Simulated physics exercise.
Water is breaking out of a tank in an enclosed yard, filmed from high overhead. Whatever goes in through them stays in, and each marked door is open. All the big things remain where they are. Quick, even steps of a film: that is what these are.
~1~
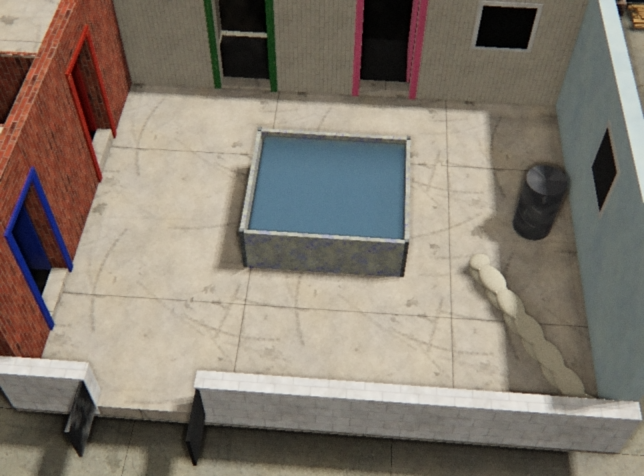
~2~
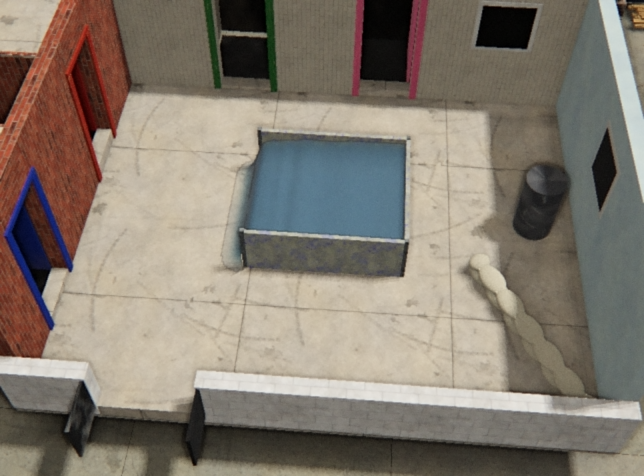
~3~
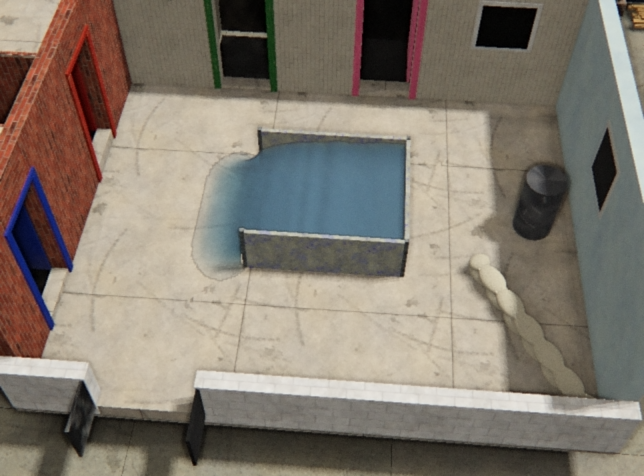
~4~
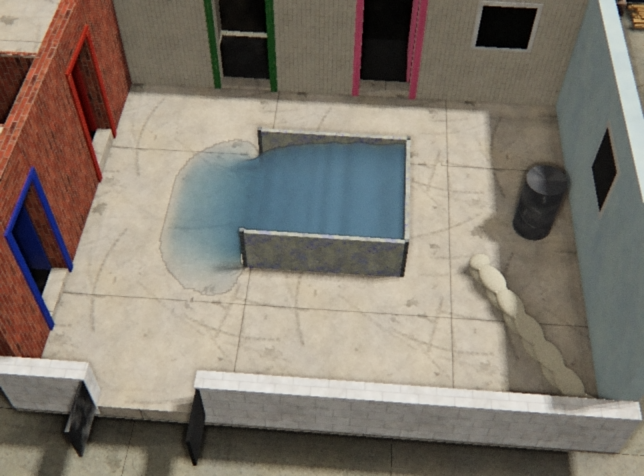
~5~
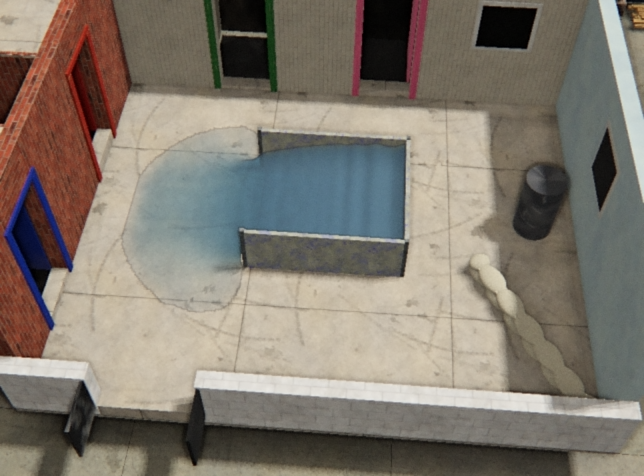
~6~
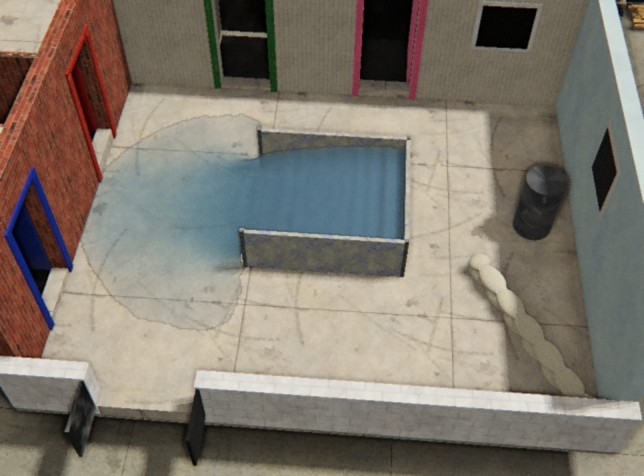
A paved, walled yard is seen from high overhead by a still camera. A grey-sided tank of blue water sits in the middle, with a red brick wall and blue and red door surrounds at left, green and pink ones behind, and a dark cylinder and pale twisted shape at right. The tank's left side opens and water pours out leftward, fanning across the floor in a widening, thinning sheet.
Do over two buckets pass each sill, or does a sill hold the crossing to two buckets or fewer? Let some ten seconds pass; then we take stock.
My prediction: Pink door: Little enough water; green door: Too much water; red door: Too much water; blue door: Too much water.
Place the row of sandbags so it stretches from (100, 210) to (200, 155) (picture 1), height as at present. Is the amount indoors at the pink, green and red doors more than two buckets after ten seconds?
Here's how it plays out: The pink door survives it, the green door gets swamped, the red door survives it.
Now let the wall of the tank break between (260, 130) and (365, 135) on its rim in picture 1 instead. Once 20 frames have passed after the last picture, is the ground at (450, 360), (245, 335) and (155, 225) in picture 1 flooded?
One by one: Unsoaked; unsoaked; waterlogged.
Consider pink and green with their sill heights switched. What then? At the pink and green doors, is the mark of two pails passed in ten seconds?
Lab note: Pink door doesn't reach it; green door doesn't reach it.
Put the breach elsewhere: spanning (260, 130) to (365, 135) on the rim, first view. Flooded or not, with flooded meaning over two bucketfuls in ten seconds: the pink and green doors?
Pink door: Crosses the line; green door: Crosses the line.
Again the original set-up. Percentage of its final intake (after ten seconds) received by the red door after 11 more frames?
My estimate is close to 60 per cent.
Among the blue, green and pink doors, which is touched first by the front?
The blue door, before the others.
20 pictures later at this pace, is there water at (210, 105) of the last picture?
That spot would be soaked.
A moment on, water covers 30 % of the floor; the pink door not reached, the green door not reached, the red door under two buckets in, the blue door under two buckets in.
Next, water covers 30 % of the floor; the pink door not reached, the green door wet at the sill, nothing in, the red door over two buckets in, the blue door over two buckets in.
Then, water covers 50 % of the floor; the pink door not reached, the green door under two buckets in, the red door far over two buckets in, the blue door far over two buckets in.
Later, water covers 85 % of the floor; the pink door wet at the sill, nothing in, the green door over two buckets in, the red door far over two buckets in, the blue door far over two buckets in.
In the end, water covers 95 % of the floor; the pink door wet at the sill, nothing in, the green door over two buckets in, the red door far over two buckets in, the blue door far over two buckets in.
